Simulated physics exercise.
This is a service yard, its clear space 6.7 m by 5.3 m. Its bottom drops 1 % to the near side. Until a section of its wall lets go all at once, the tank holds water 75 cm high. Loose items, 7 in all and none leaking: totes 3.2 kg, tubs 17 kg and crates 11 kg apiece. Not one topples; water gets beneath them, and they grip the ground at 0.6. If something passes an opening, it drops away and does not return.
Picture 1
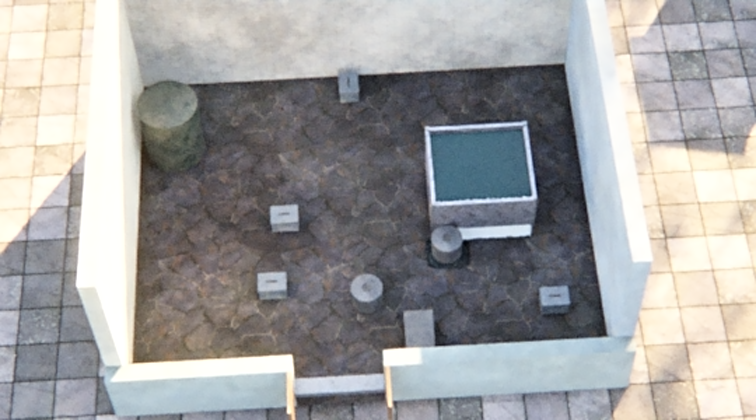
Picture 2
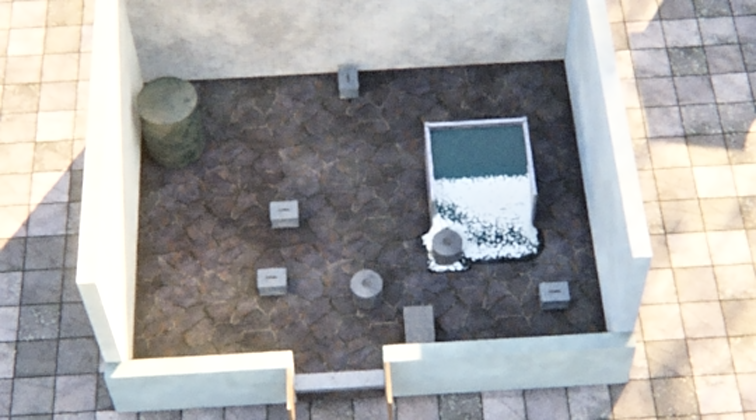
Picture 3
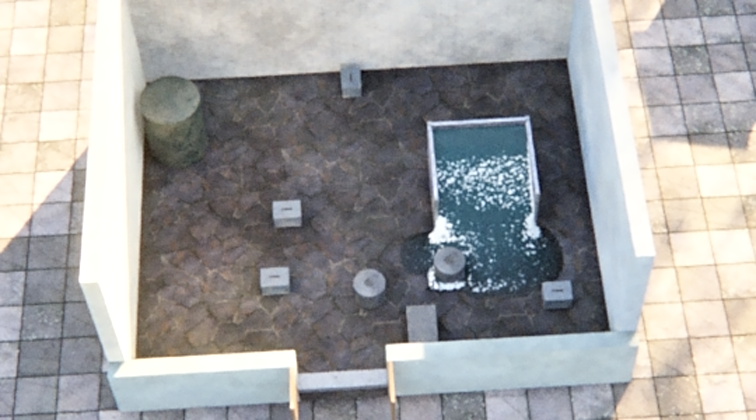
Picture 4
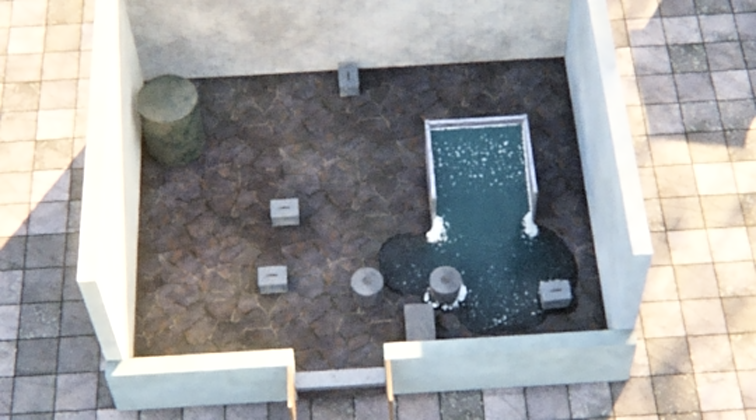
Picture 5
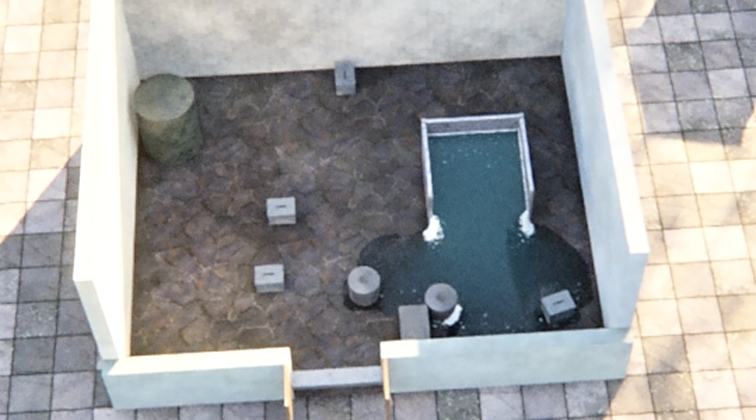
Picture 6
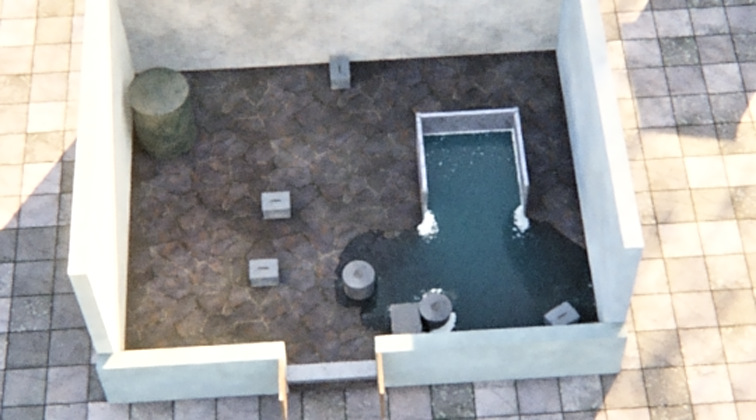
Walled stone yard seen from above, with dark water spreading from an opened tank, pushing a grey tub and then a crate toward the near wall.
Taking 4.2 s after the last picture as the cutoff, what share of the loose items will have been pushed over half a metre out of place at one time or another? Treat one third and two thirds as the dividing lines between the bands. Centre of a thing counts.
The share ends up from a third to just below two thirds.
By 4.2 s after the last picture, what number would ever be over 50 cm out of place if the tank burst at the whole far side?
That gives 2 of them.
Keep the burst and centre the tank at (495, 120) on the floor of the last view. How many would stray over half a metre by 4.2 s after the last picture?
The answer would then be 6.
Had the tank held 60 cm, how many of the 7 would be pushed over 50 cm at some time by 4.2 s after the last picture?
Then it comes to 4.
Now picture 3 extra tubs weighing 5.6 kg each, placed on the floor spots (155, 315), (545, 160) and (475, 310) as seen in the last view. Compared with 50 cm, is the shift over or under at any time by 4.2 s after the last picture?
Respectively: Tops it; tops it; tops it.
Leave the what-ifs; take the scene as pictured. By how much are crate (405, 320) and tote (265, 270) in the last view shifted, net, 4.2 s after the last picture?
In turn: 350 cm, 120 cm.
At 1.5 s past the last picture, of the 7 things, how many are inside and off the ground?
That would be 2 of them.
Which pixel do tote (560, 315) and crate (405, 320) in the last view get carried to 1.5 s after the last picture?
Near (551, 272) and (266, 332).
Then, 0.4 s after the last picture 2 of 7 are over 50 cm from their spots; 2 afloat.
Then, 1.5 s after the last picture 2 of 7 are over 50 cm from their spots; 2 afloat.
Then, 2.8 s after the last picture 4 of 7 are over 50 cm from their spots; 2 afloat.
Then, 4.2 s after the last picture 4 of 7 are over 50 cm from their spots, and 4 have been at some point; 2 afloat.
